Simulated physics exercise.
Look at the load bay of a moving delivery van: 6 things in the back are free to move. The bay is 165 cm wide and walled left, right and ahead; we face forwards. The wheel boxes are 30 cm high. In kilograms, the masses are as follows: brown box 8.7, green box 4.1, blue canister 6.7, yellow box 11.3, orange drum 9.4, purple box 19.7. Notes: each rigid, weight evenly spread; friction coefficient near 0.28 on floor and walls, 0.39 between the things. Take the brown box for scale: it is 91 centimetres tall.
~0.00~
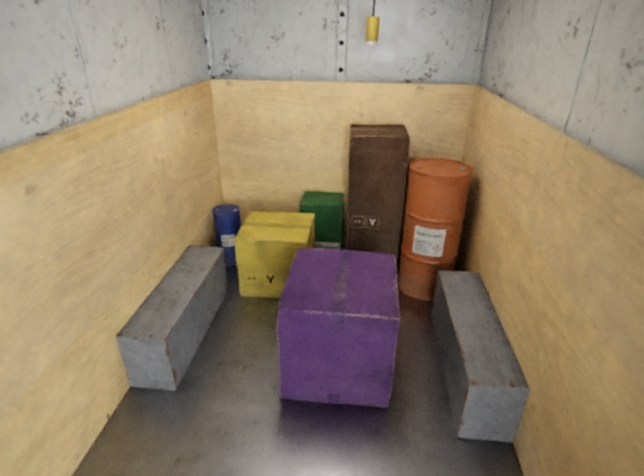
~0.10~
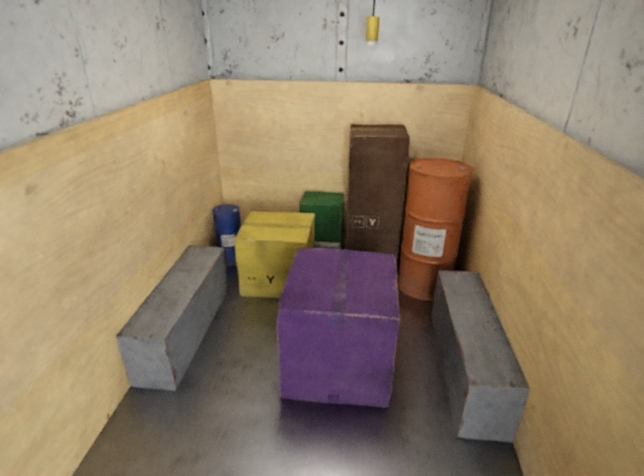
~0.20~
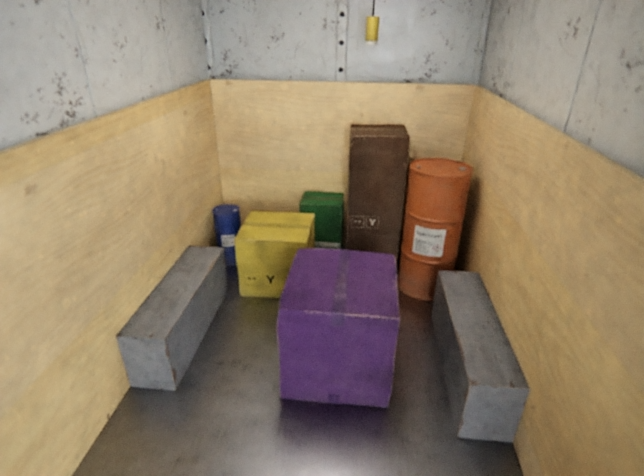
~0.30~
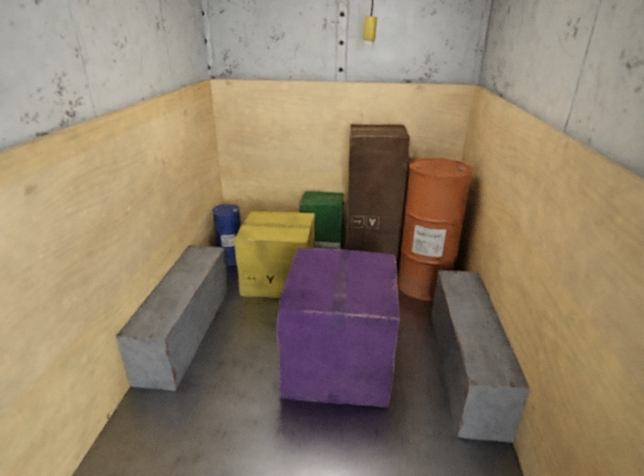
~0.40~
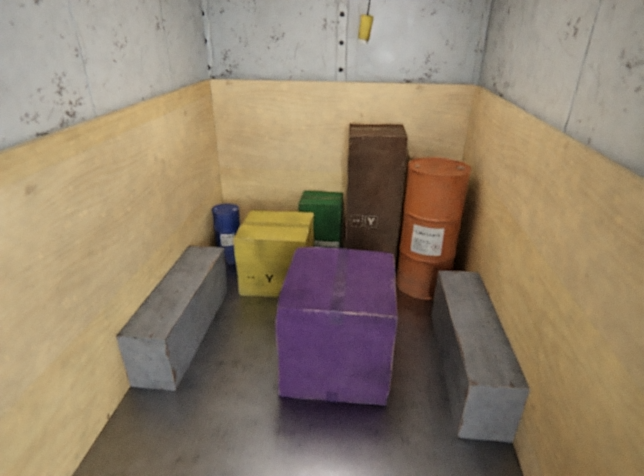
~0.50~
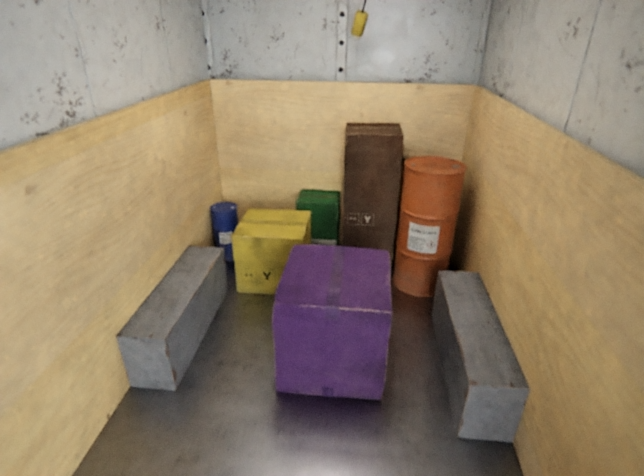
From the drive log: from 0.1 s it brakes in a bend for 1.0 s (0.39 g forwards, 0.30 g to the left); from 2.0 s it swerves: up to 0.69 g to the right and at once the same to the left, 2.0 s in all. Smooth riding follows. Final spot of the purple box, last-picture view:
About (290, 276).
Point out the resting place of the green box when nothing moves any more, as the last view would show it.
It ends up near (263, 222).
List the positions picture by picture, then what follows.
In the first frame, smooth; purple box (340, 323); brown box (374, 201).
In the second frame, smooth; blue canister (229, 235); yellow box (278, 254).
In the third frame, load feels 0.16 g forwards, 0.12 g left; orange drum (432, 230); brown box (374, 201).
In the fourth frame, load feels 0.31 g forwards, 0.24 g left; green box (322, 227); blue canister (229, 235).
In the fifth frame, load feels 0.39 g forwards, 0.30 g left; yellow box (277, 253); orange drum (430, 229).
In the sixth frame, load feels 0.39 g forwards, 0.30 g left; purple box (335, 317) 4 cm from its spot; brown box (369, 198) 5 cm from its spot.
By 1.00 s, load feels 0.16 g forwards, 0.12 g left; purple box 50 cm from its spot near (290, 273); orange drum 31 cm from its spot; yellow box 28 cm from its spot.
By 2.90 s, load feels 0.14 g right; purple box 44 cm from its spot near (378, 277); blue canister 41 cm from its spot; orange drum 30 cm from its spot.
By 3.80 s, load feels 0.28 g left; purple box 41 cm from its spot near (326, 275); orange drum 42 cm from its spot; brown box 31 cm from its spot.
When it is over (4.9 s), not toppled but over 15 cm from the start, brown box, green box, blue canister, yellow box, orange drum and purple box. In the last view, purple box near (290, 276).
